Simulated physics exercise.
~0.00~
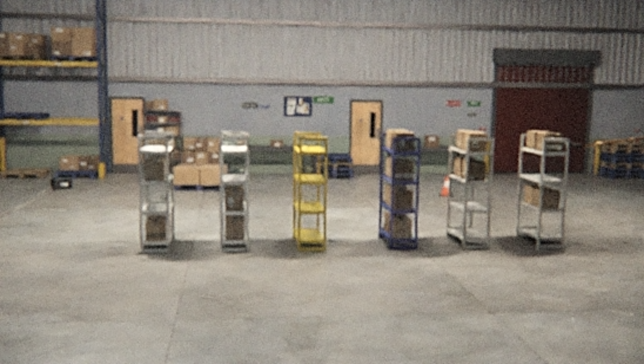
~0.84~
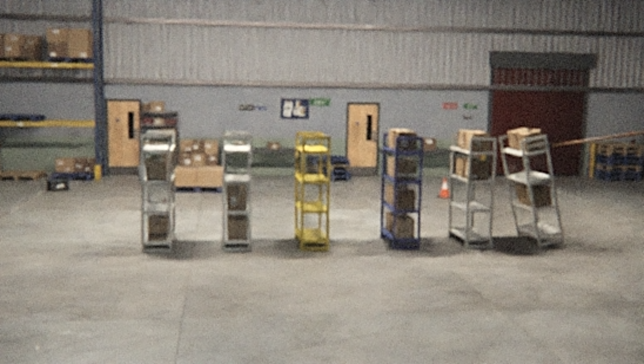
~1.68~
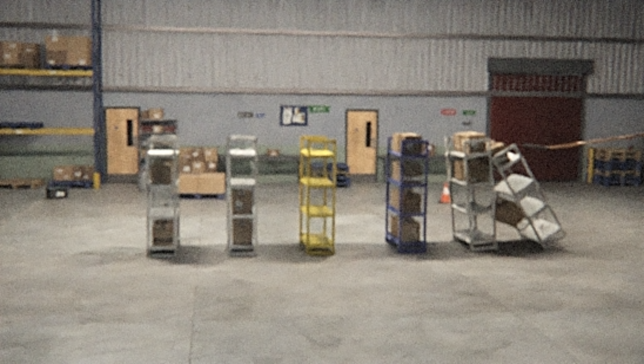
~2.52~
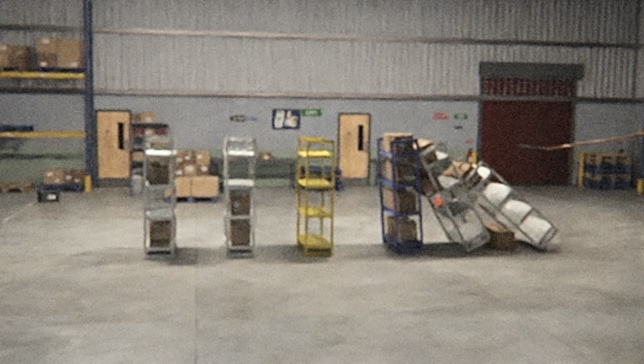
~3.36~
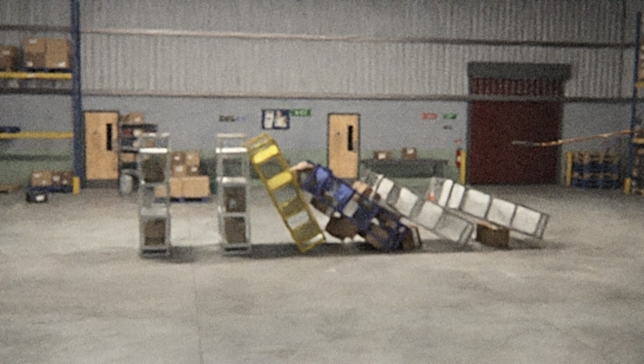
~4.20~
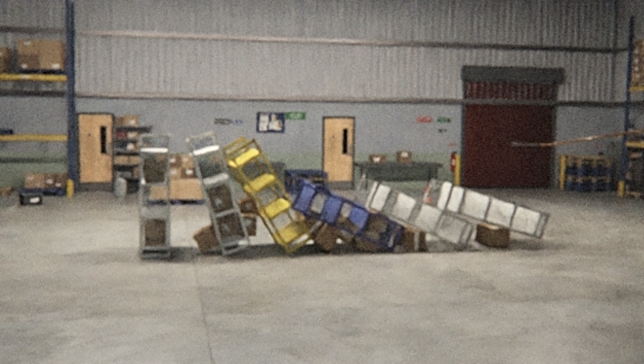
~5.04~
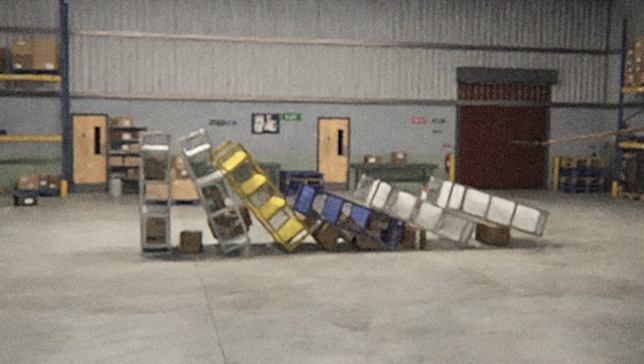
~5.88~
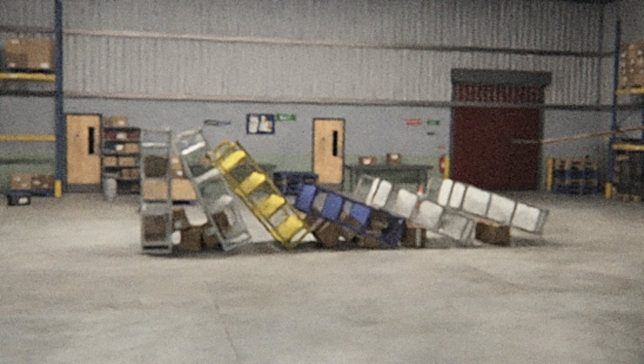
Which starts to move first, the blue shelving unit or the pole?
The pole starts to move first, coming in at the right against the end unit. The blue unit only moves later, once the toppling reaches it.
